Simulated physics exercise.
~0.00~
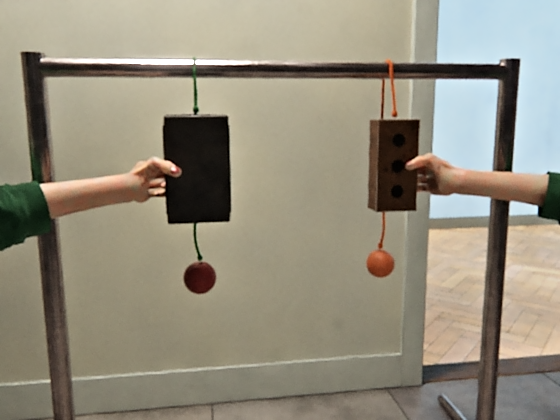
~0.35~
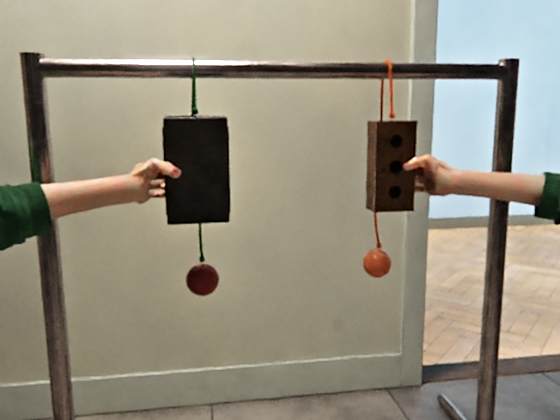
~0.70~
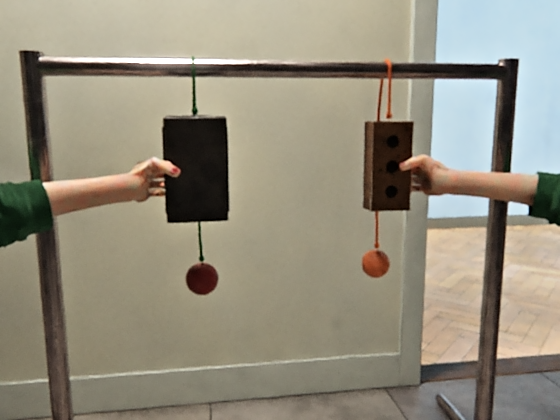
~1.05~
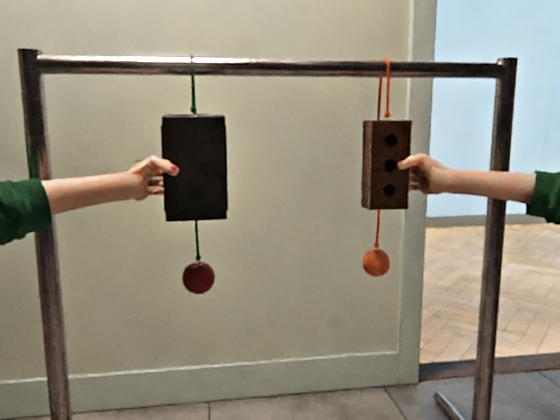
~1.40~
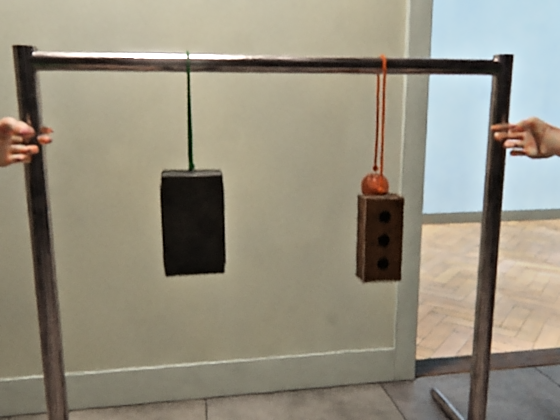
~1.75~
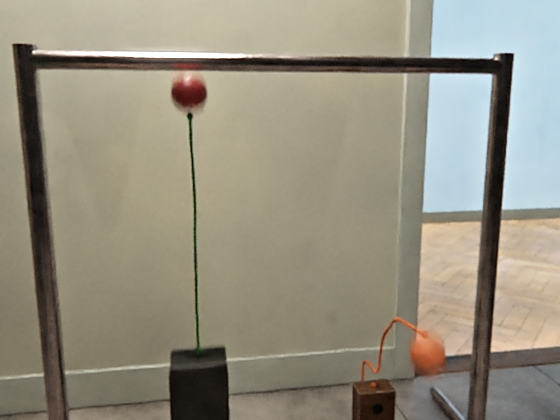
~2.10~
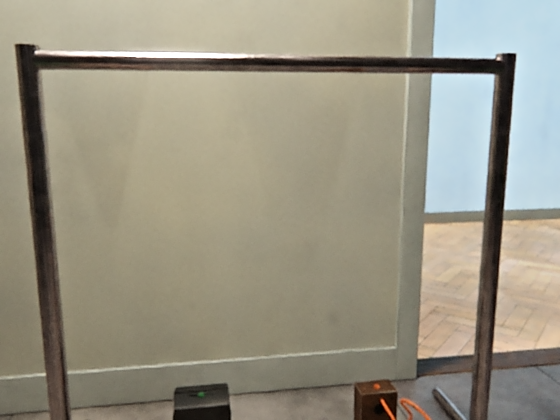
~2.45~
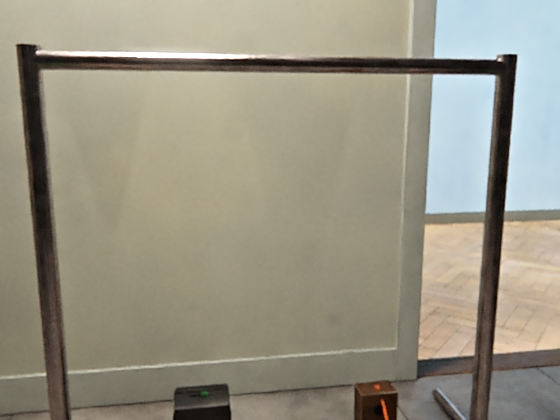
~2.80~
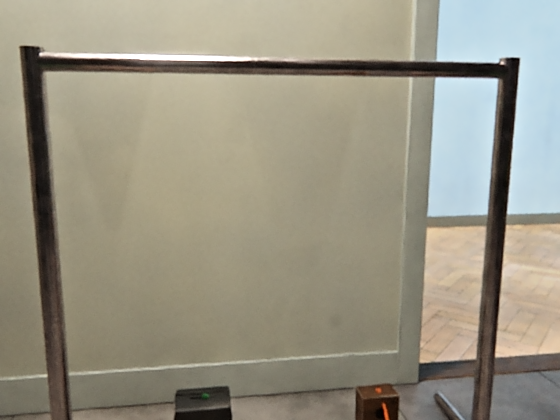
In front of a pale wall, two hands steadied a black case and a brick hung by cords over a metal rail, each with a small ball below. The hands let go, both dropped, their cords slipped off the rail, and they ended on the floor.
